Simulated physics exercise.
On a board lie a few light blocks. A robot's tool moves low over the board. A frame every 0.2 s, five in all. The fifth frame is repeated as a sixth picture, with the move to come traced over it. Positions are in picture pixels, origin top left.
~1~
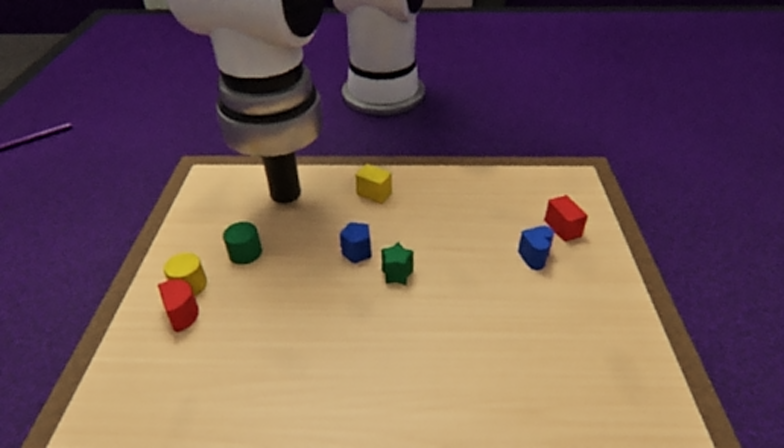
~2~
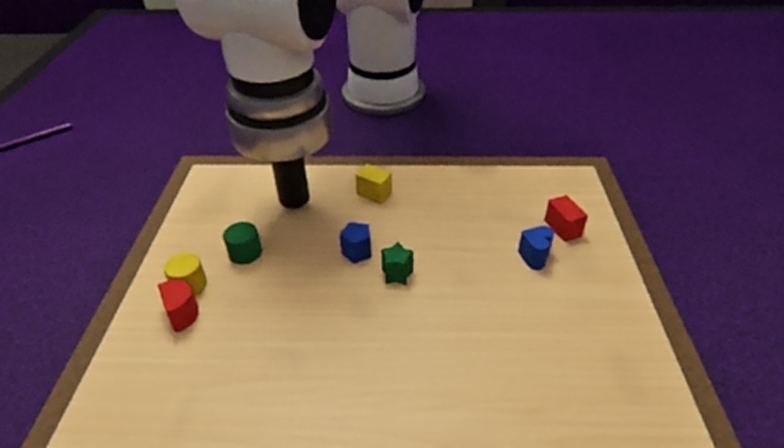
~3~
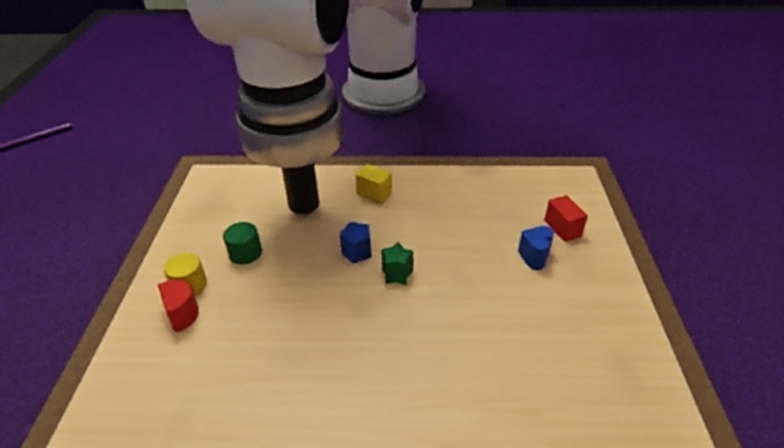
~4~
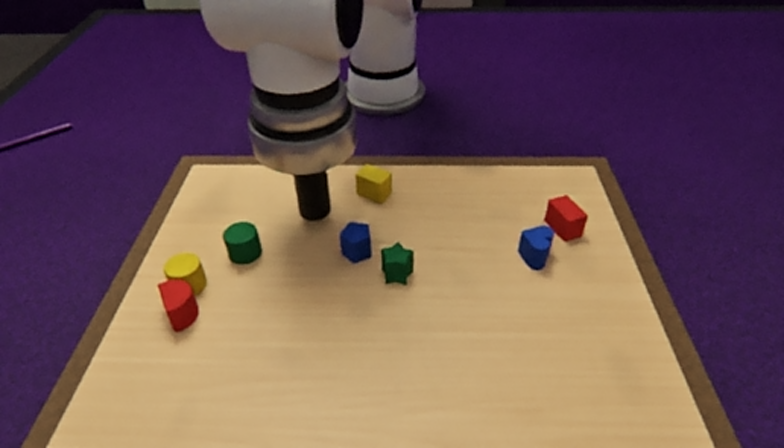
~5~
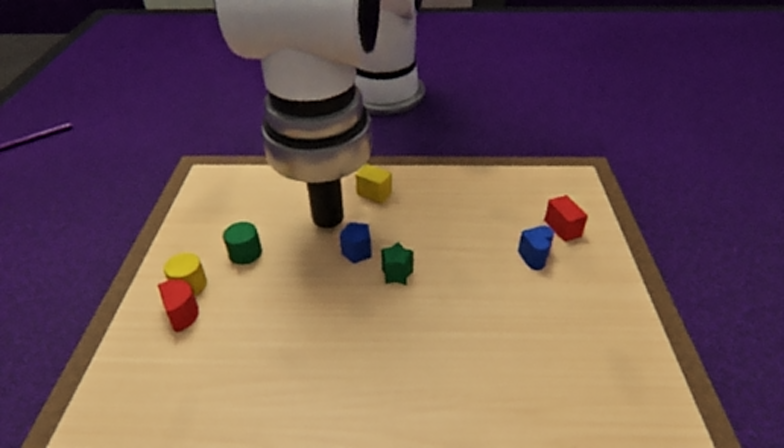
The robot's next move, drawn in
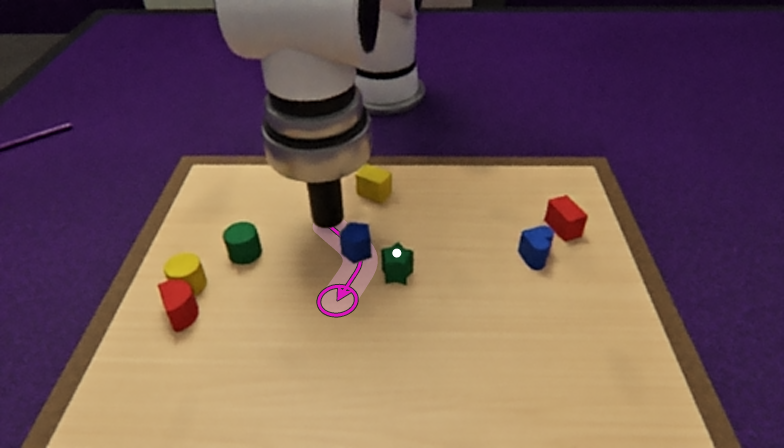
A robot arm moves its dark tool slowly rightward over the board, nearing a blue block.
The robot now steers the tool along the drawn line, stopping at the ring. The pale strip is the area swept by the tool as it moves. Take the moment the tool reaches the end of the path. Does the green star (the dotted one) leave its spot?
The answer is yes.
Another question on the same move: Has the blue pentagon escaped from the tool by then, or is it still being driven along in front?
It falls back or aside.
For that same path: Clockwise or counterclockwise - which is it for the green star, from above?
Spin direction: Counter-clockwise.
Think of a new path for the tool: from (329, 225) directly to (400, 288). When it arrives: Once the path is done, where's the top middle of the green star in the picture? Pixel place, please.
The answer is (431, 273).
The line goes from (329, 225) via (352, 245) and (357, 271), ending at (338, 300); the dot is on the green star.
The first path, step by step. One third of the way, tool at (352, 238); blue pentagon at (366, 244), turned 15° clockwise.
Two thirds of the way, tool at (356, 265); blue pentagon at (373, 271), turned 15° clockwise; green star at (406, 259), turned 45° anticlockwise.
At the end, tool at (337, 293); blue pentagon at (374, 277); yellow rectangle unmoved; green star at (406, 259), turned 45° anticlockwise.
